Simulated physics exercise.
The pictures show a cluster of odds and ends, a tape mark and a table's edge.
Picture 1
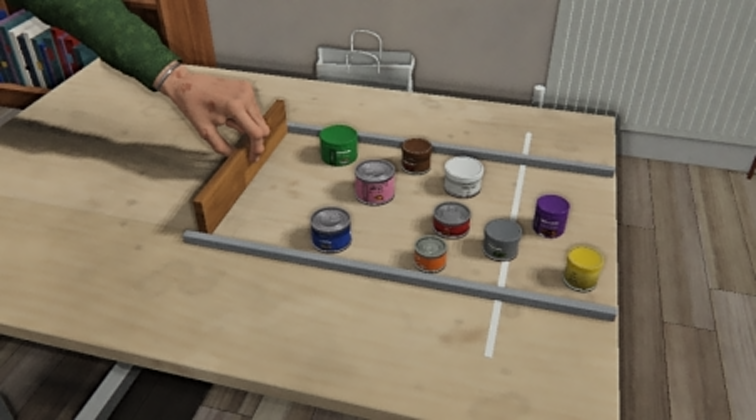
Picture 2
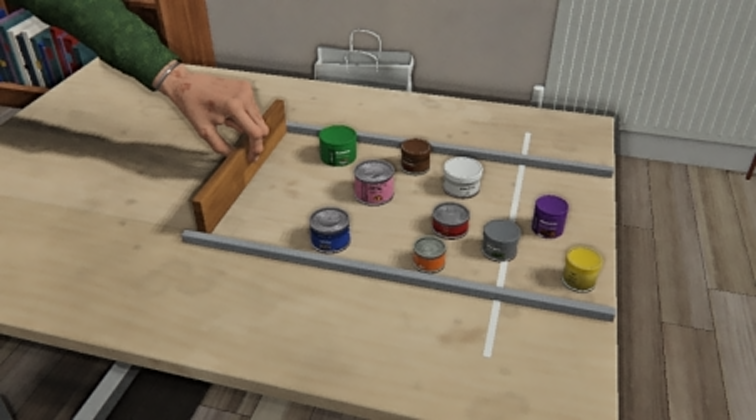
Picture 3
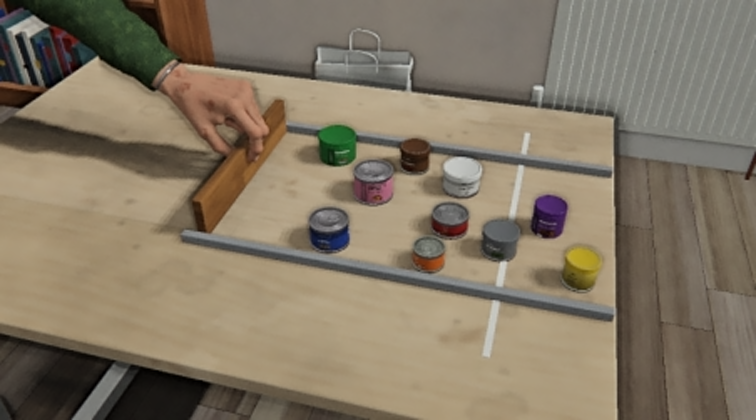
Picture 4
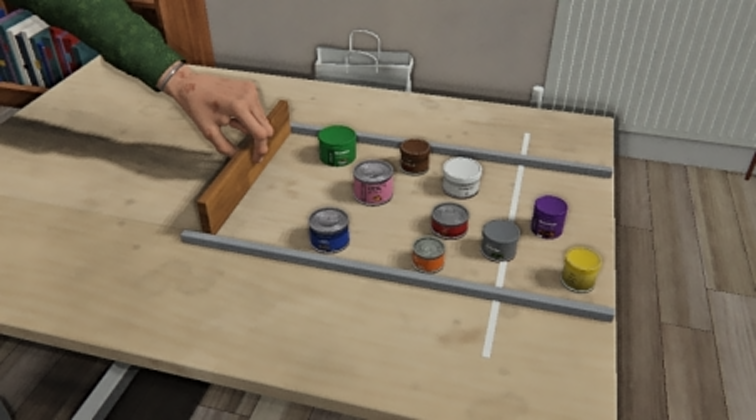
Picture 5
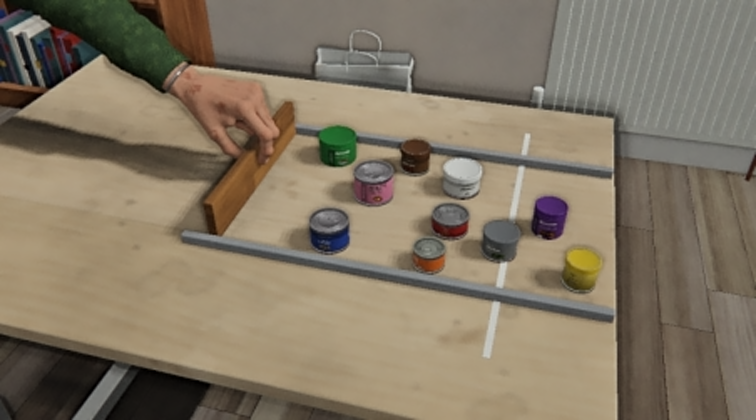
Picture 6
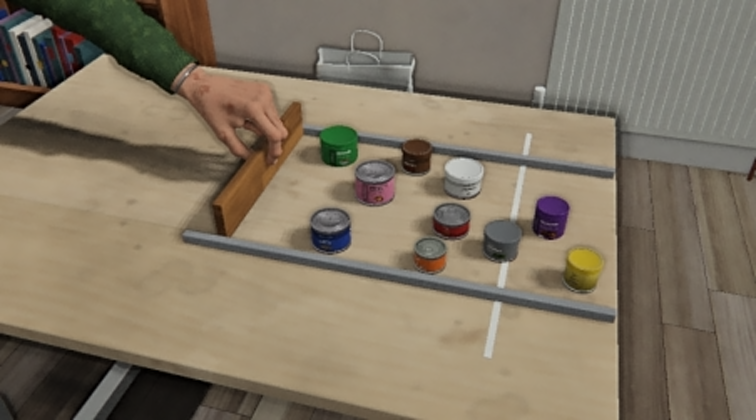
On a pale wooden table, a hand in a green sleeve holds a brown board upright between two grey rails, at first nearly still, then slides it slightly right towards colourful tins that stay in place around a white tape line.
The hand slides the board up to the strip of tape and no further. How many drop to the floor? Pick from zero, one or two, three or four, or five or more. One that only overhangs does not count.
In the end the number that fall off is zero.
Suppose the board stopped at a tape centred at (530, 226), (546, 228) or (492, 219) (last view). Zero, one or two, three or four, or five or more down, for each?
For each place: Not one; 1 or 2; none at all.
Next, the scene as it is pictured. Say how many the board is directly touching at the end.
That makes 4.
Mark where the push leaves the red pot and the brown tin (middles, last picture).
The red pot at (529, 237), the brown tin at (574, 171).
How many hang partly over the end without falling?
Overhanging: 0.
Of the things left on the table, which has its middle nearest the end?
The yellow tin ends nearest.
Soon after, none off yet; yellow tin at rest near (582, 271); purple tub at rest near (551, 218); grey tin at rest near (501, 241).
In the end, the number that fall off is zero.
